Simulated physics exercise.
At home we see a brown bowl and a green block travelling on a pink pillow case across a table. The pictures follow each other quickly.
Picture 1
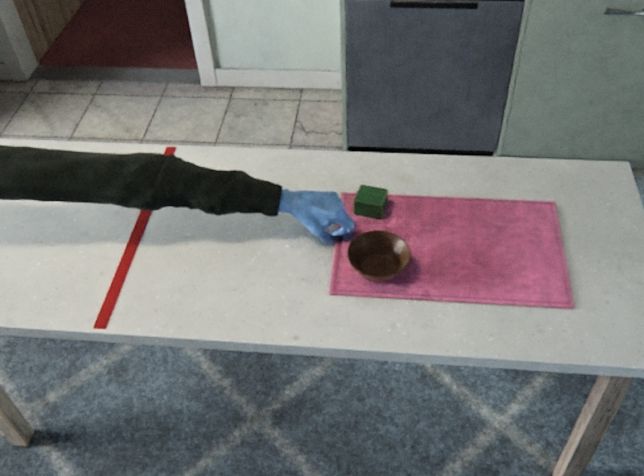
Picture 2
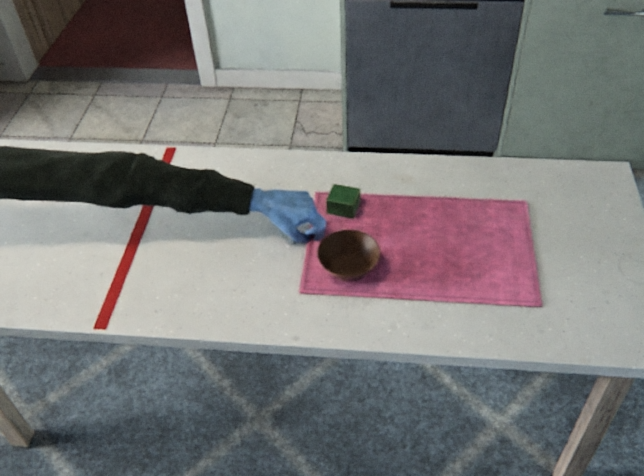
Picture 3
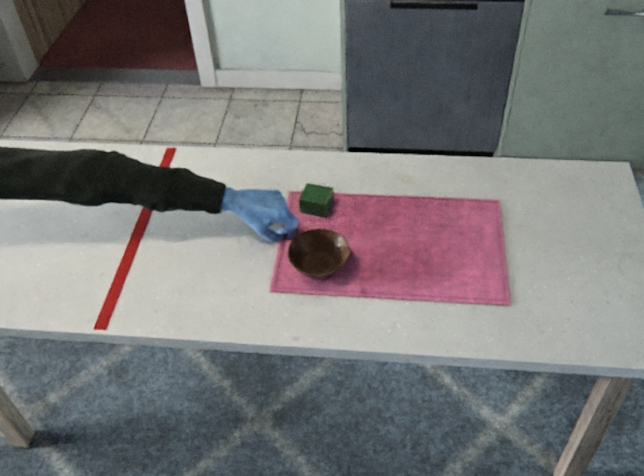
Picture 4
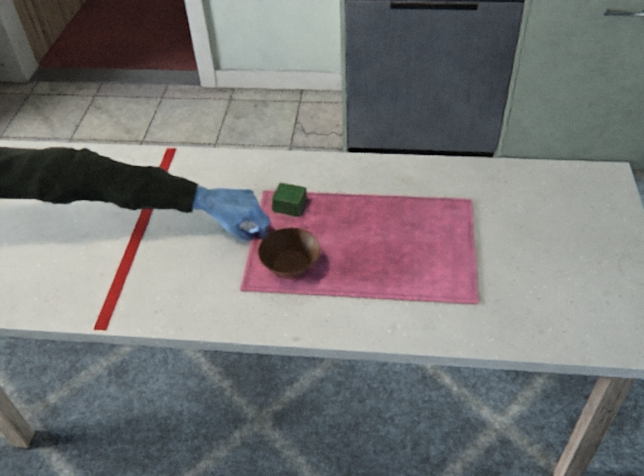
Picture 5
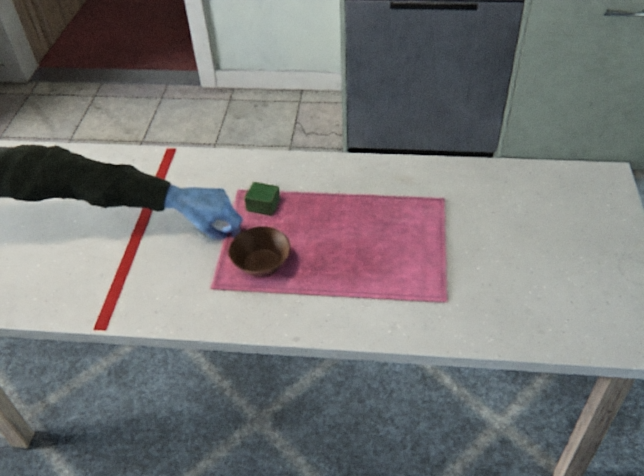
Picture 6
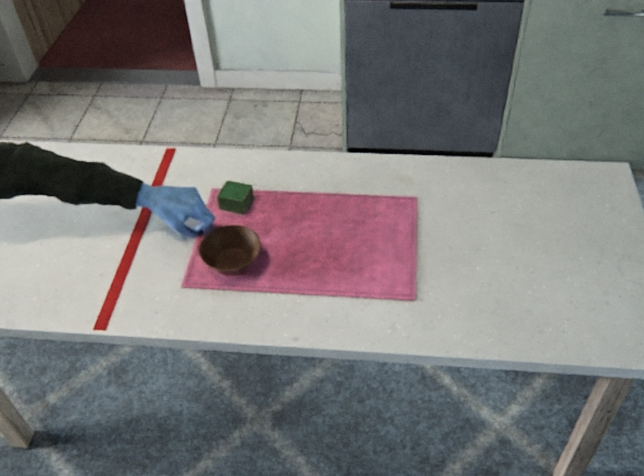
A pink cloth carrying a brown bowl and green block sliding left across a table as a blue-gloved hand pulls it.
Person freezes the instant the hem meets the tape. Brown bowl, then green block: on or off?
Brown bowl: Off; green block: Off.
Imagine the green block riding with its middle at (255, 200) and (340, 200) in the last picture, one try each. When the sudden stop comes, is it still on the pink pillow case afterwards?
In the first try the item goes over the edge, and in the second it rides out the stop.
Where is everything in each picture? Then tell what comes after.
In the first picture, pillow case end (329, 294); brown bowl (379, 253); green block (371, 195); tape (107, 309).
In the second picture, pillow case end (300, 293), far hem (542, 307); green block (343, 194).
In the third picture, pillow case end (270, 292); brown bowl (319, 251).
In the fourth picture, pillow case end (240, 290), far hem (478, 304); green block (289, 193).
In the fifth picture, pillow case end (211, 289); brown bowl (259, 249).
In the sixth picture, pillow case end (181, 287), far hem (415, 300); brown bowl (230, 247); green block (234, 190); tape (106, 311).
Then, 0.07 s past the final frame, hem short of the tape; brown bowl on the cloth near (191, 253); green block on the cloth near (199, 196).
Then, 0.18 s past the final frame, hem at the tape; brown bowl on the cloth near (136, 250); green block ahead of the hem near (148, 194).
When it is over, hem at the tape; brown bowl ahead of the hem near (101, 249); green block ahead of the hem near (116, 193). The brown bowl slides clear of the cloth and the green block leaves the cloth.
